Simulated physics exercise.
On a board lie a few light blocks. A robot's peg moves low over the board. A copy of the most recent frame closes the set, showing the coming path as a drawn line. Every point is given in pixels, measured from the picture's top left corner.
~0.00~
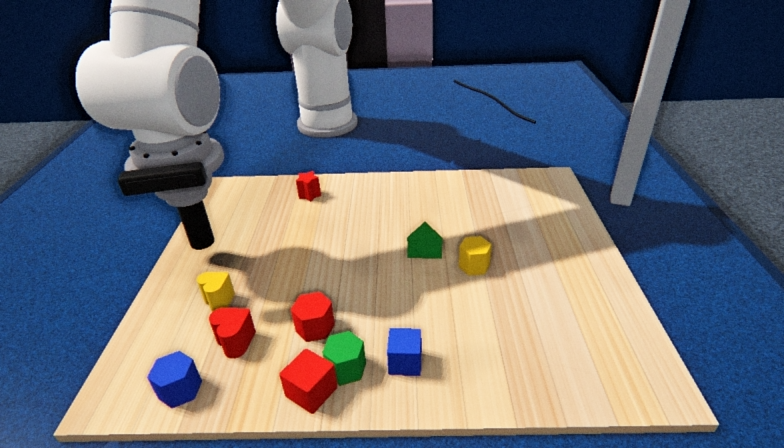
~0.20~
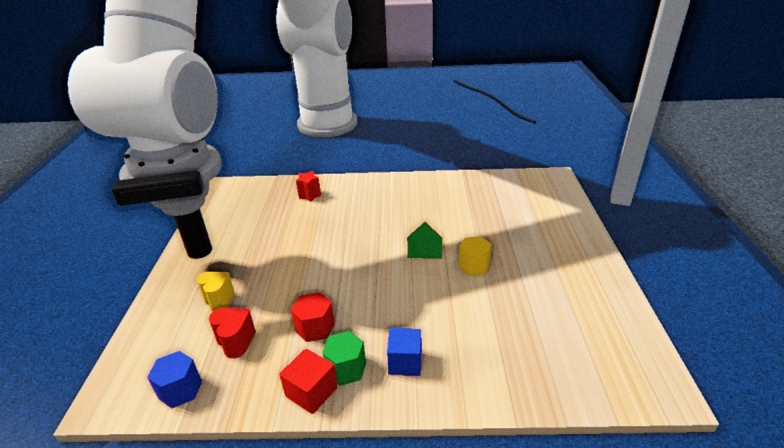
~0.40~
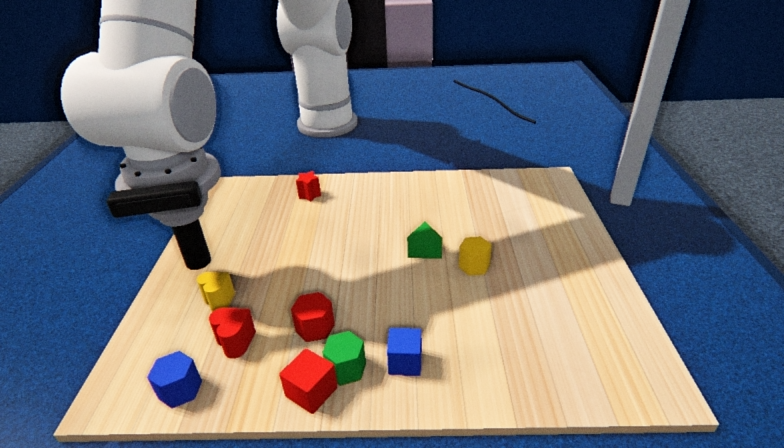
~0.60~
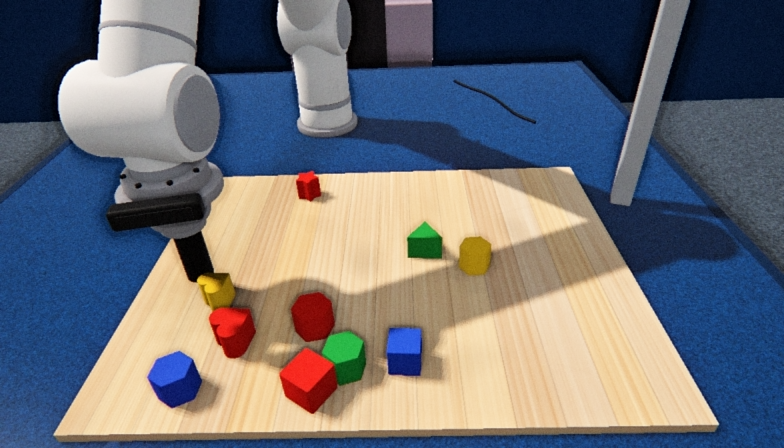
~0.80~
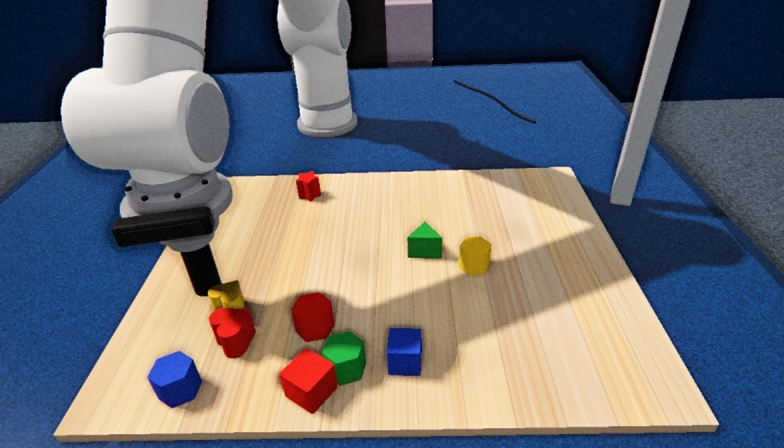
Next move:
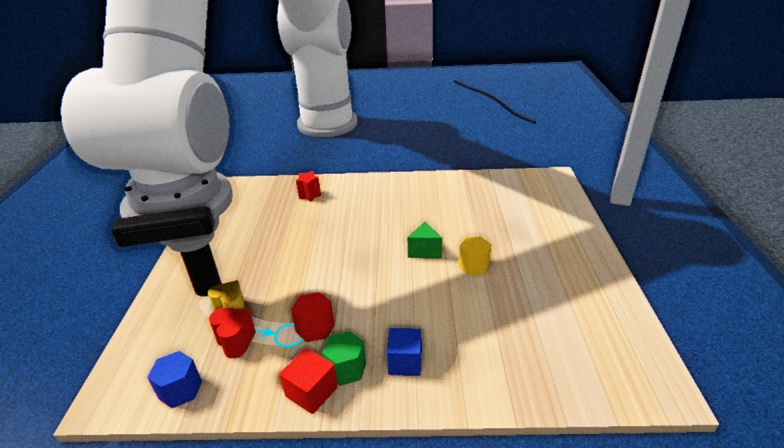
The video shows a robot arm lowering its black peg toward the near side of a wooden board scattered with coloured blocks, then moving slightly right and nudging the yellow heart a short way, close to the red heart.
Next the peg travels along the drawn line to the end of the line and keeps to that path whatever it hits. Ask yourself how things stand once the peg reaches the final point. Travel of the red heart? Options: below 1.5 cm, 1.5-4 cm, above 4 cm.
Covers 1.5 to 4 cm.
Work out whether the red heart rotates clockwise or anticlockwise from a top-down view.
It swings round clockwise.
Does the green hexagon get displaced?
That would be a no.
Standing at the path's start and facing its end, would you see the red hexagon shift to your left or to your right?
Facing from start to end, it will go to the left.
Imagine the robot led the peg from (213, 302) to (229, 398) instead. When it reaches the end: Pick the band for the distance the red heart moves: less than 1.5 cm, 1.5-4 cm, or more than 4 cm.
That block covers upwards of 4 cm.
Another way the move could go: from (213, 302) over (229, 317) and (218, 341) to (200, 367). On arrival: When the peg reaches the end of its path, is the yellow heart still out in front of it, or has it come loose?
It is off to the side or behind.
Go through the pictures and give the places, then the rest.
In the first frame, tip of the peg (203, 243), middles of tops, yellow heart (212, 280), red heart (228, 320), red square (307, 369), red hexagon (311, 305), green hexagon (343, 346).
In the second frame, peg (200, 252), nothing pushed.
In the third frame, peg (199, 262), nothing pushed.
In the fourth frame, peg (201, 275), nothing pushed.
In the fifth frame, peg (208, 288), yellow heart (226, 291), red heart (228, 320), red square (307, 369), red hexagon (311, 305), green hexagon (343, 346).
The line goes from (213, 302) over (230, 319) and (256, 330) to (290, 335).
On the path given first. One third of the way, peg (225, 305); yellow heart (249, 300), turned 40° anticlockwise; red heart (229, 323).
Two thirds of the way, peg (254, 317); yellow heart (280, 304), turned 90° anticlockwise; red heart (239, 337), turned 50° clockwise.
At the end, peg (287, 321); yellow heart (306, 297), turned 120° anticlockwise; red heart (240, 337), turned 55° clockwise; red square unmoved; red hexagon (337, 301), turned 35° clockwise; green hexagon unmoved.
